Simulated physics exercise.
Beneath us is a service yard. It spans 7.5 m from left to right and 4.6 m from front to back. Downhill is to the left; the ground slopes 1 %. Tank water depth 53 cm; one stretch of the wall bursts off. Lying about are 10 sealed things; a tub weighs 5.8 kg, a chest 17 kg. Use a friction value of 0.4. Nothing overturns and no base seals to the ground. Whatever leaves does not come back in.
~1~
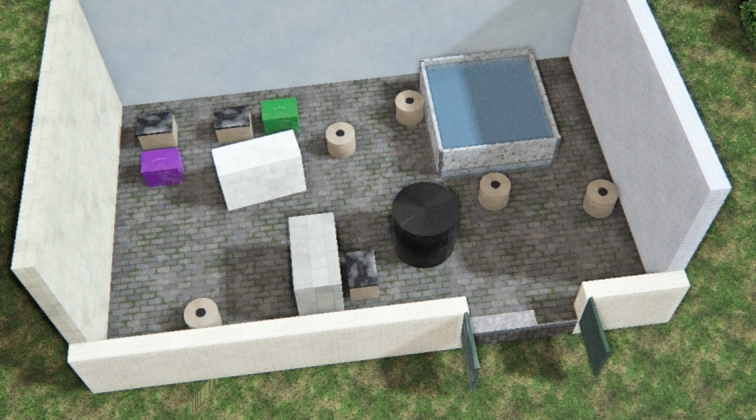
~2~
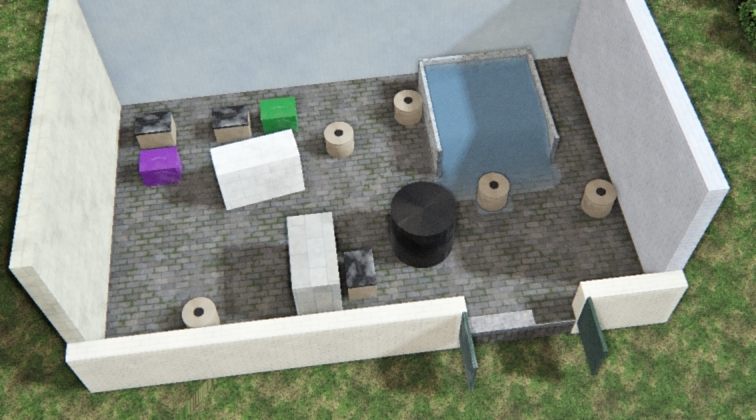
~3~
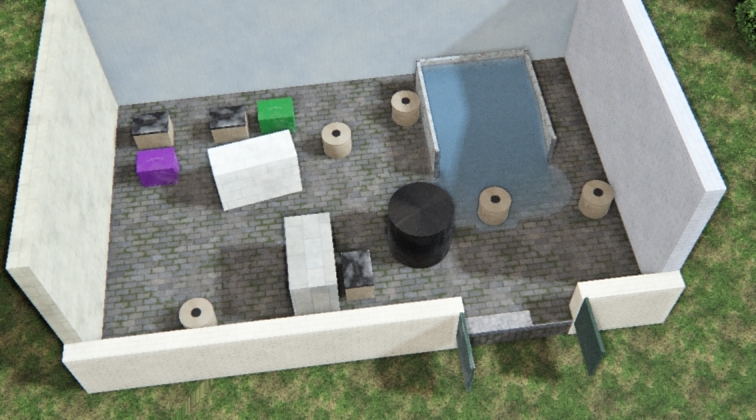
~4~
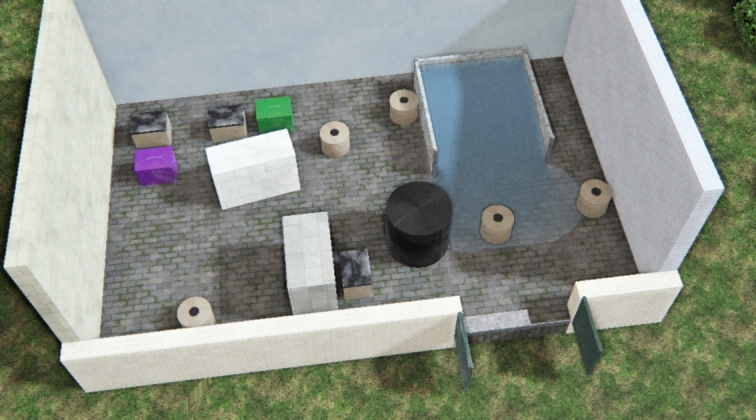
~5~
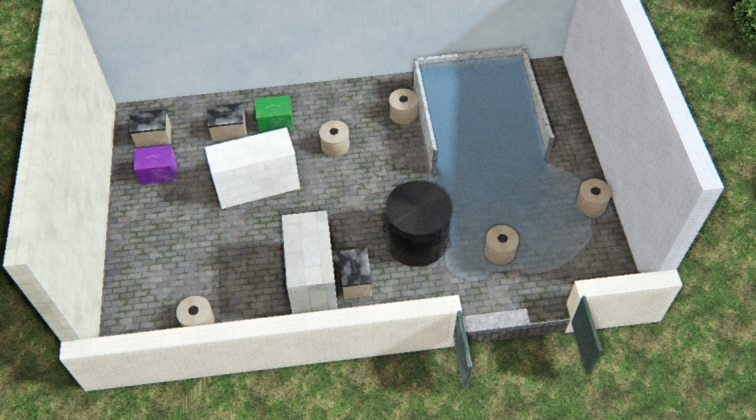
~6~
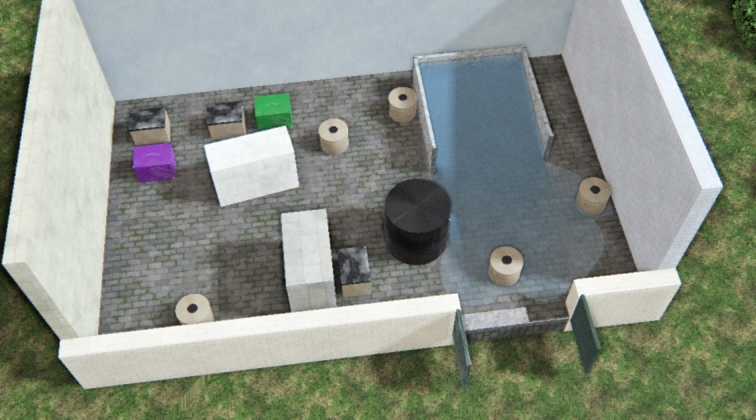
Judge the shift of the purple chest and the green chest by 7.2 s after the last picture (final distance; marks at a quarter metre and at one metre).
First the purple chest: It is hardly displaced; then the green chest: It is hardly displaced.
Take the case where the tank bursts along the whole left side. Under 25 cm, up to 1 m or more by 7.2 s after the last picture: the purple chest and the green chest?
Purple chest: Washed well away; green chest: Washed well away.
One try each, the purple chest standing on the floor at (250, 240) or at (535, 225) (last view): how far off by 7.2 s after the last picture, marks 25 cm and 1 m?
Well, the first time it keeps still, and the second time it covers a big distance.
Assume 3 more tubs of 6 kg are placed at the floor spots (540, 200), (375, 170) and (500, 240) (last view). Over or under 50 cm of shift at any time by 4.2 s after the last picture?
In sequence: Goes beyond; stays within; goes beyond.
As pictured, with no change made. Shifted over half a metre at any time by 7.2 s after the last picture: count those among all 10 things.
The tally stands at 2.
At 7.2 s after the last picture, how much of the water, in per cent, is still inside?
48 %.
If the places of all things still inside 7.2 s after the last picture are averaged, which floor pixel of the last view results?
Roughly at (291, 183).
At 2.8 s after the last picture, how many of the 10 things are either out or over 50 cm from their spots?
At that time I count 2.
Then, 0.9 s after the last picture the purple chest is near (152, 155), 0.0 m from its start, aground; the green chest is near (273, 105), 0.0 m from its start, aground; 1 of 10 are out; 1 afloat.
Then, 2.8 s after the last picture the purple chest is near (152, 155), 0.0 m from its start, aground; the green chest is near (273, 105), 0.0 m from its start, aground; 1 of 10 are out; 1 afloat.
Then, 4.8 s after the last picture the purple chest is near (152, 155), 0.0 m from its start, aground; the green chest is near (273, 105), 0.0 m from its start, aground; 1 of 10 are out; 1 afloat.
Then, 7.2 s after the last picture the purple chest is near (152, 155), 0.0 m from its start, aground; the green chest is near (273, 105), 0.0 m from its start, aground; 1 of 10 are out; 0 afloat.
